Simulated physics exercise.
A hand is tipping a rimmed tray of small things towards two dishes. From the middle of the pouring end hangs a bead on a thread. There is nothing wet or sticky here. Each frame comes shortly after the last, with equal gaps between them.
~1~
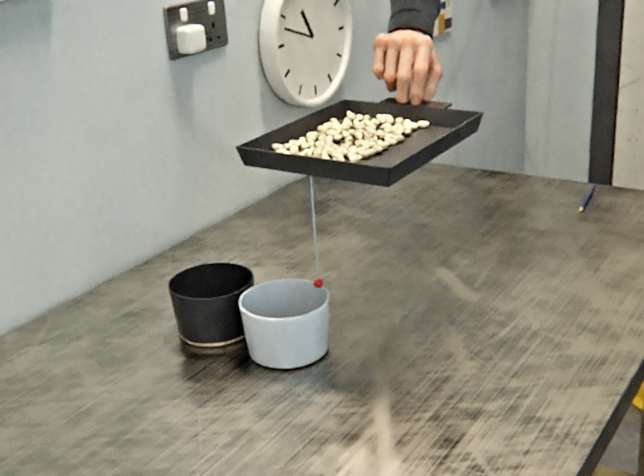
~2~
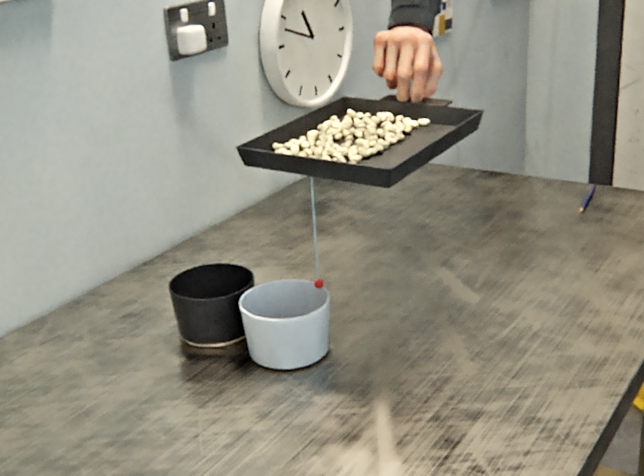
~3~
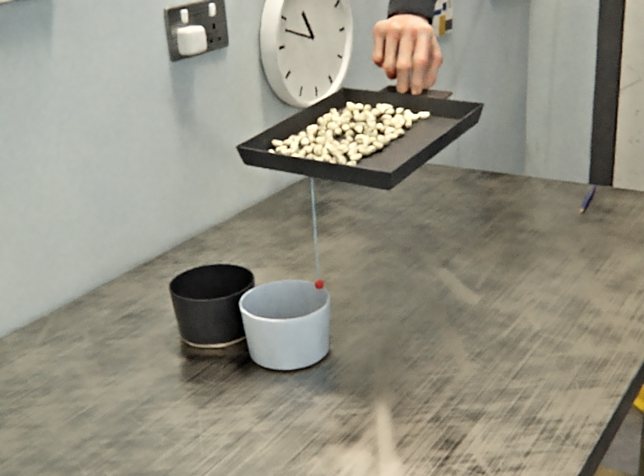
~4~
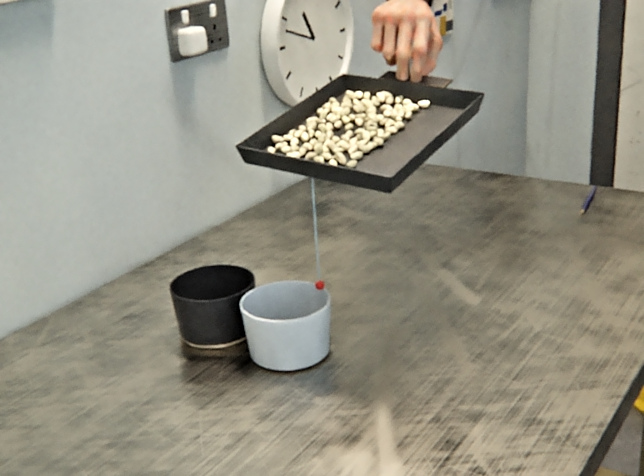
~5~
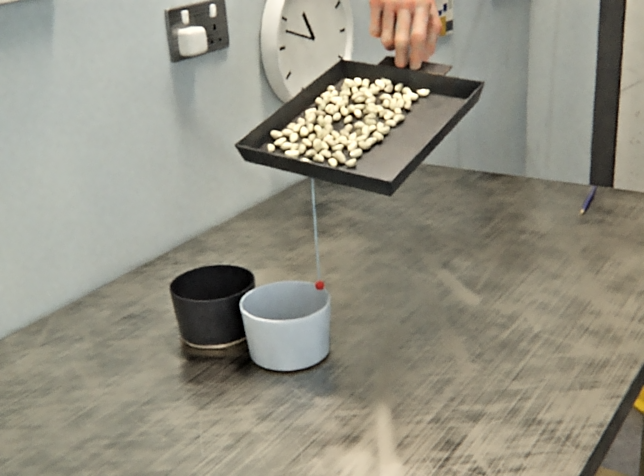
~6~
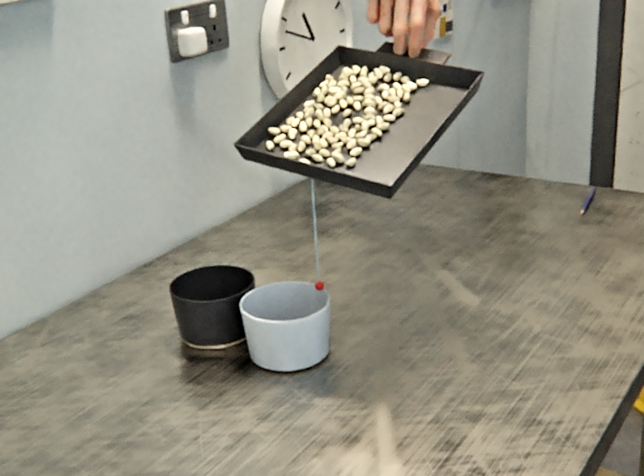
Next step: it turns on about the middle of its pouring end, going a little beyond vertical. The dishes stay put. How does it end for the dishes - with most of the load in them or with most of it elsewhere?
With most elsewhere.
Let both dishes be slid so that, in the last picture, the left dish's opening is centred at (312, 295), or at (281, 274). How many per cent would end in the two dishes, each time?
Approximately 60 percent, followed by approximately 0 percent.
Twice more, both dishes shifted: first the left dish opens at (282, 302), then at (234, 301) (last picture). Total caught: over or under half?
Beyond half, then short of half.
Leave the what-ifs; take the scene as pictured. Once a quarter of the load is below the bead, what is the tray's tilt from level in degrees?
At about 100°.
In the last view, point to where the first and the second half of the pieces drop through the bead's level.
(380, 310), then (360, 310).
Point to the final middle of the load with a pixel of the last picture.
I'd put the middle somewhere around (364, 390).
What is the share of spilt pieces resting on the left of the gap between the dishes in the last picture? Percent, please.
Around 10 per cent, I reckon.
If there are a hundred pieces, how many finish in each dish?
Estimate - left dish 0 percent, right dish 0 percent.
Just after the last frame, tray tipped steeply; almost all on the tray; just a few in the air.
A moment on, tray tipped past a quarter turn; the larger part on the tray; about a tenth outside both; about a tenth in the air.
Further on, tray tipped past a quarter turn; just a few in the right dish; almost all outside both.
When it is over, tray tipped past a quarter turn; just a few in the right dish; not one in the left dish; almost all outside both.
